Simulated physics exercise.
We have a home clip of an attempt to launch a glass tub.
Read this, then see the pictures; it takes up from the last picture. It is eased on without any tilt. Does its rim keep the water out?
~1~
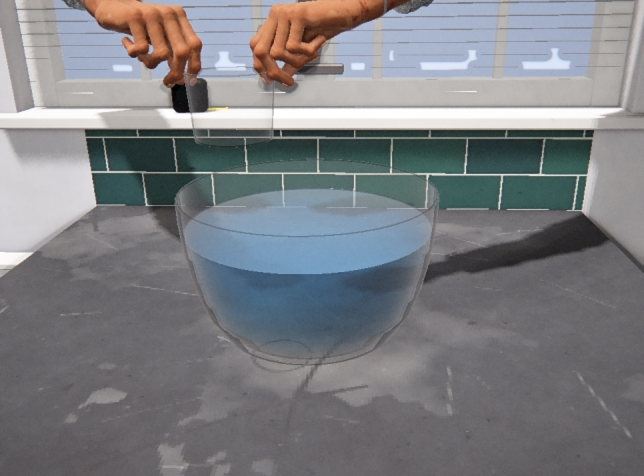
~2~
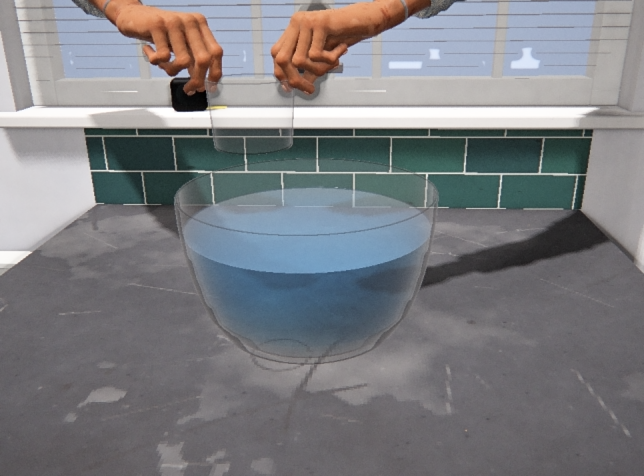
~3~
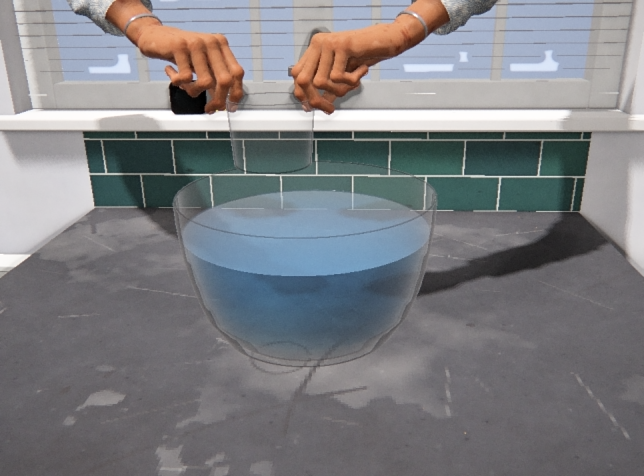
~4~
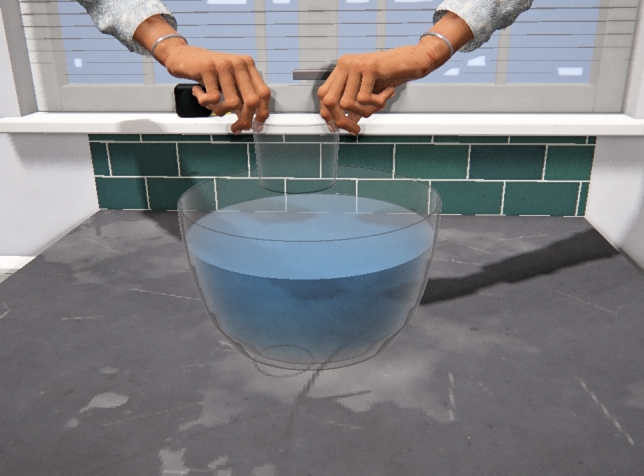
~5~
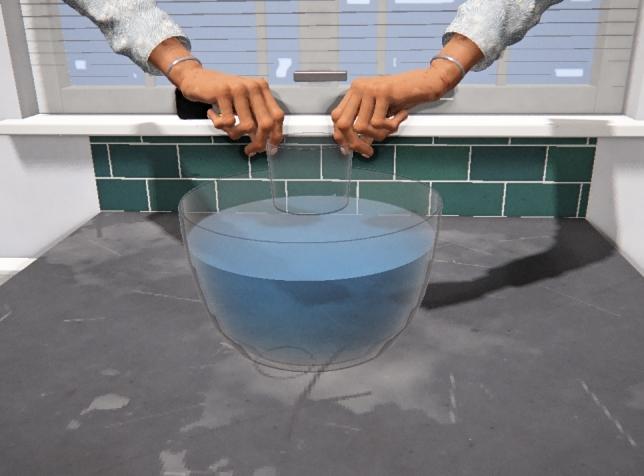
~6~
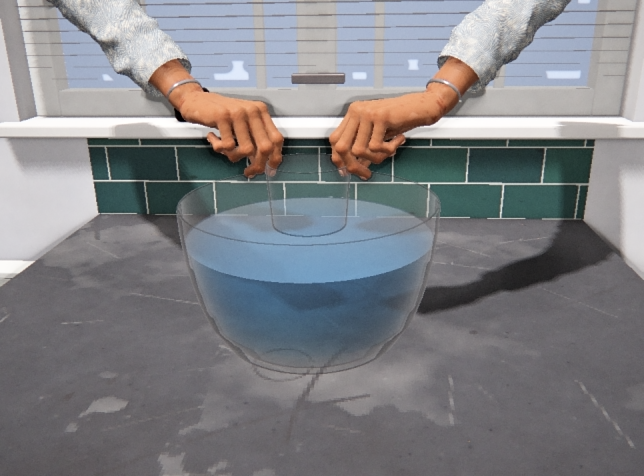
Yes, it stays afloat.
Soon after, the tub dips into the water.
Later, it bobs and steadies.
In the end, the tub floats with about half of its side showing.
